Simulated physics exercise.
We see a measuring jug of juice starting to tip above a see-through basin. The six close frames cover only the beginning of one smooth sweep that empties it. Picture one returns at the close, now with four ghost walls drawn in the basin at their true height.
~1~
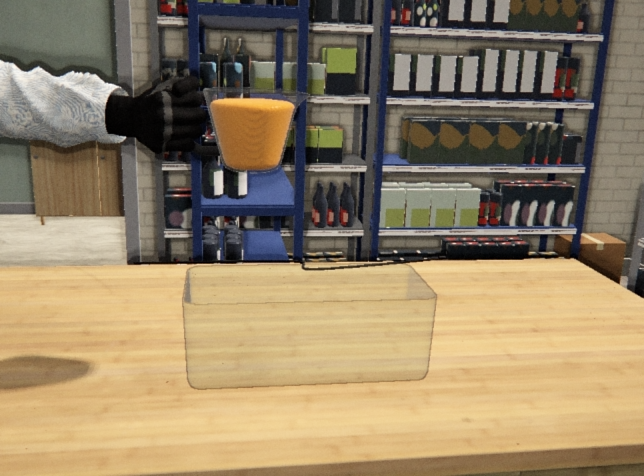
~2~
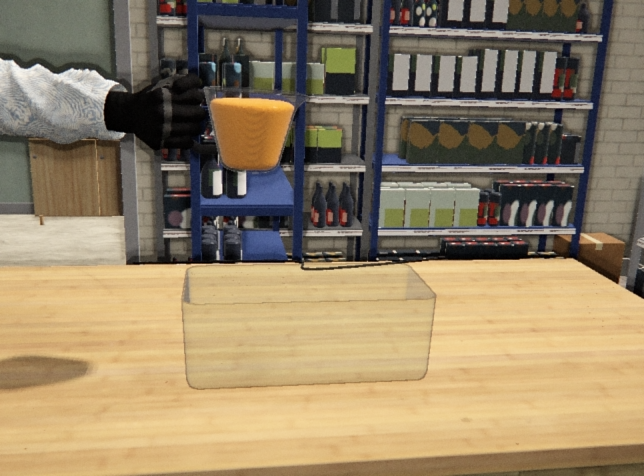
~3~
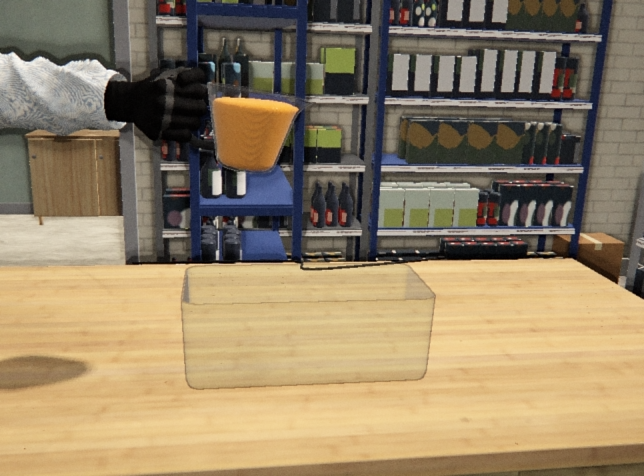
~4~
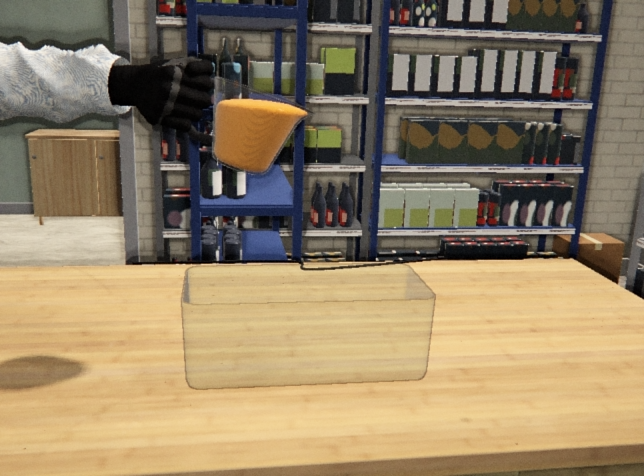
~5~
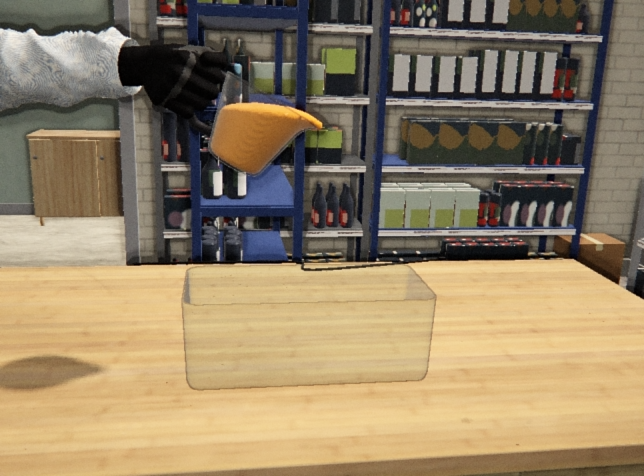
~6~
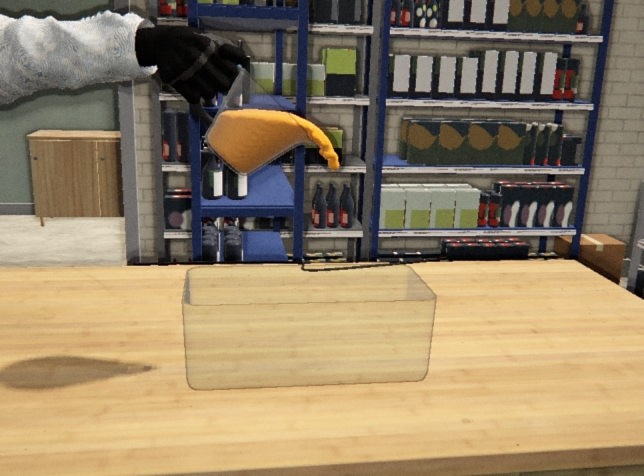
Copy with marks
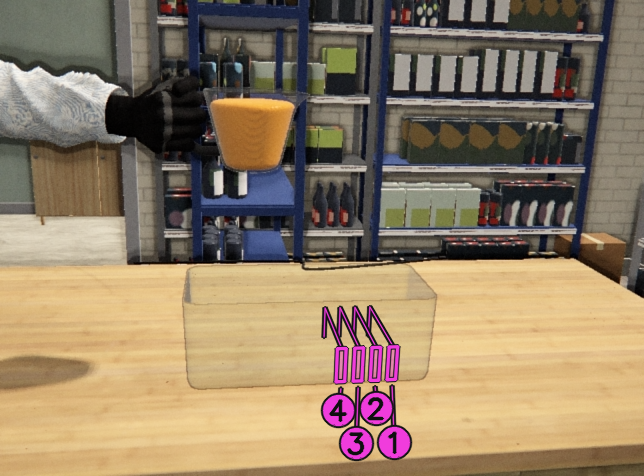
A black-gloved hand tilting a clear jug of orange juice rightward above a see-through basin, juice starting to flow over the lip.
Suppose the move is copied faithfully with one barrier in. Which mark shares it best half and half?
3 beats the others.
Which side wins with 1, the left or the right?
The left side.
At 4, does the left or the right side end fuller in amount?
More ends on the right.
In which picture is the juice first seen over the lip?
Picture 5.
In magenta, 1 at (392, 386); 2 at (375, 386); 3 at (358, 387); 4 at (340, 388).
Choosing 1, about 91 % ends left of the wall and 4 % right of it; 5 % is lost outside.
Choosing 2, about 77 % ends left of the wall and 18 % right of it; 5 % is lost outside.
Choosing 3, about 54 % ends left of the wall and 43 % right of it; 3 % is lost outside.
Choosing 4, about 24 % ends left of the wall and 72 % right of it; 4 % is lost outside.
